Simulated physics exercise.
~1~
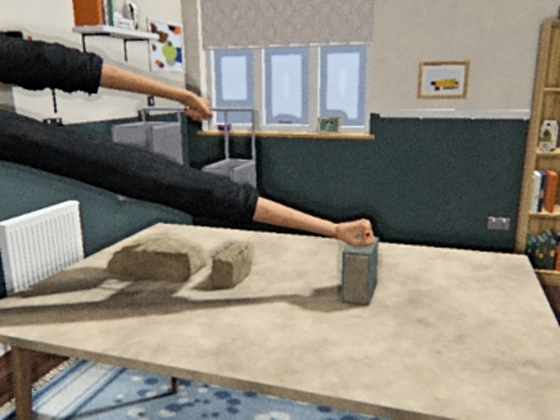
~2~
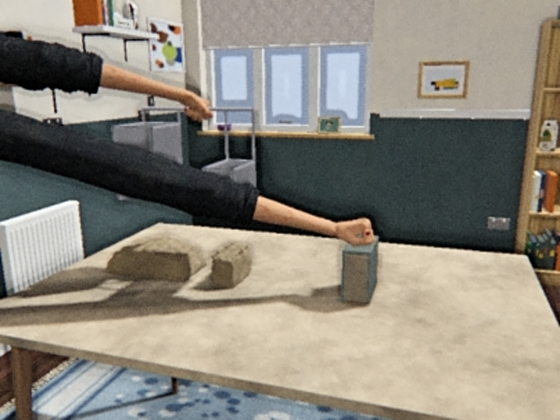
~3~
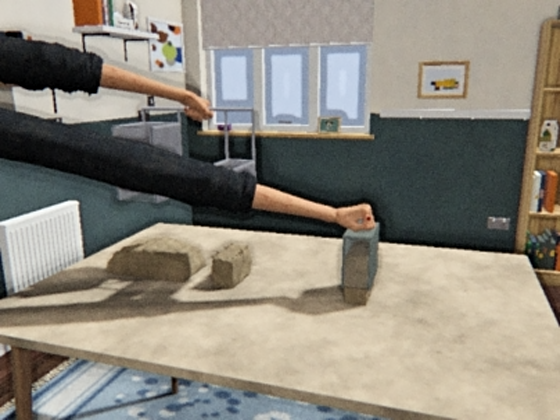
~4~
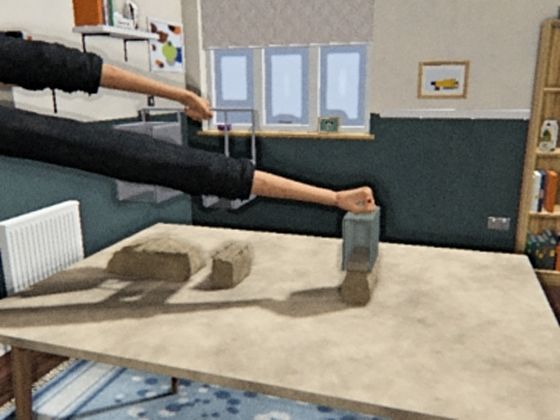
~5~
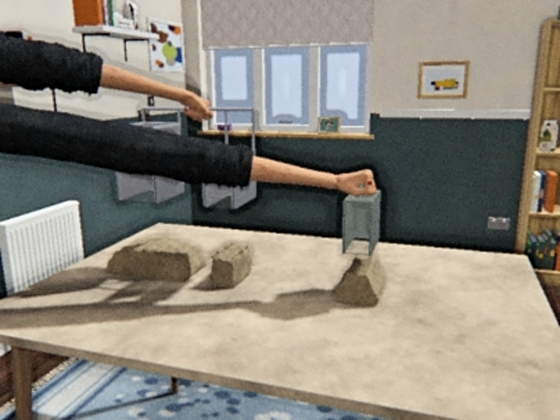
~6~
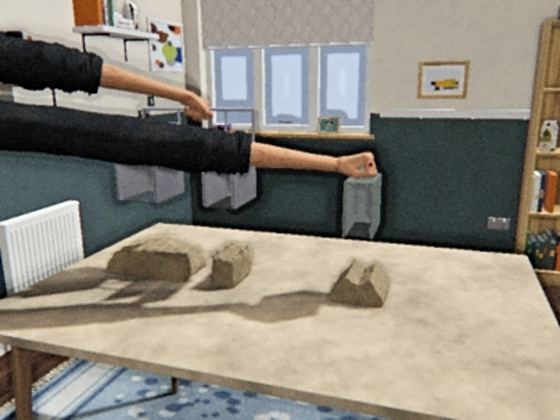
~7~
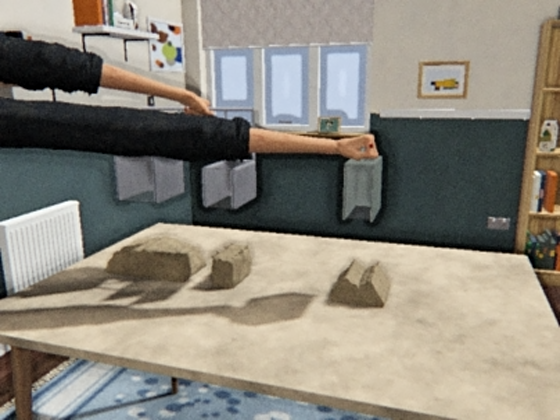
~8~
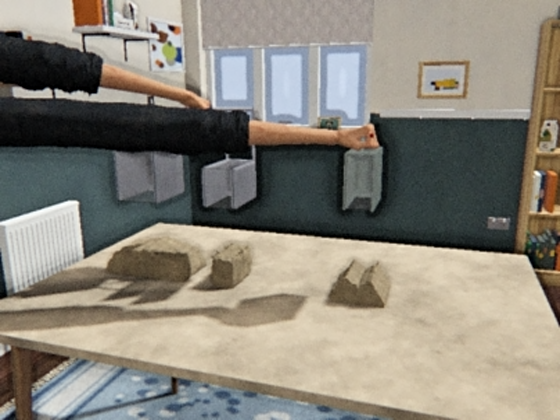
A grey tin held by an outstretched hand rises straight up from a pale table, leaving damp sand that slumps into a low, split mound about half the tin's depth, beside other sand heaps, as the tin ends hanging above it.
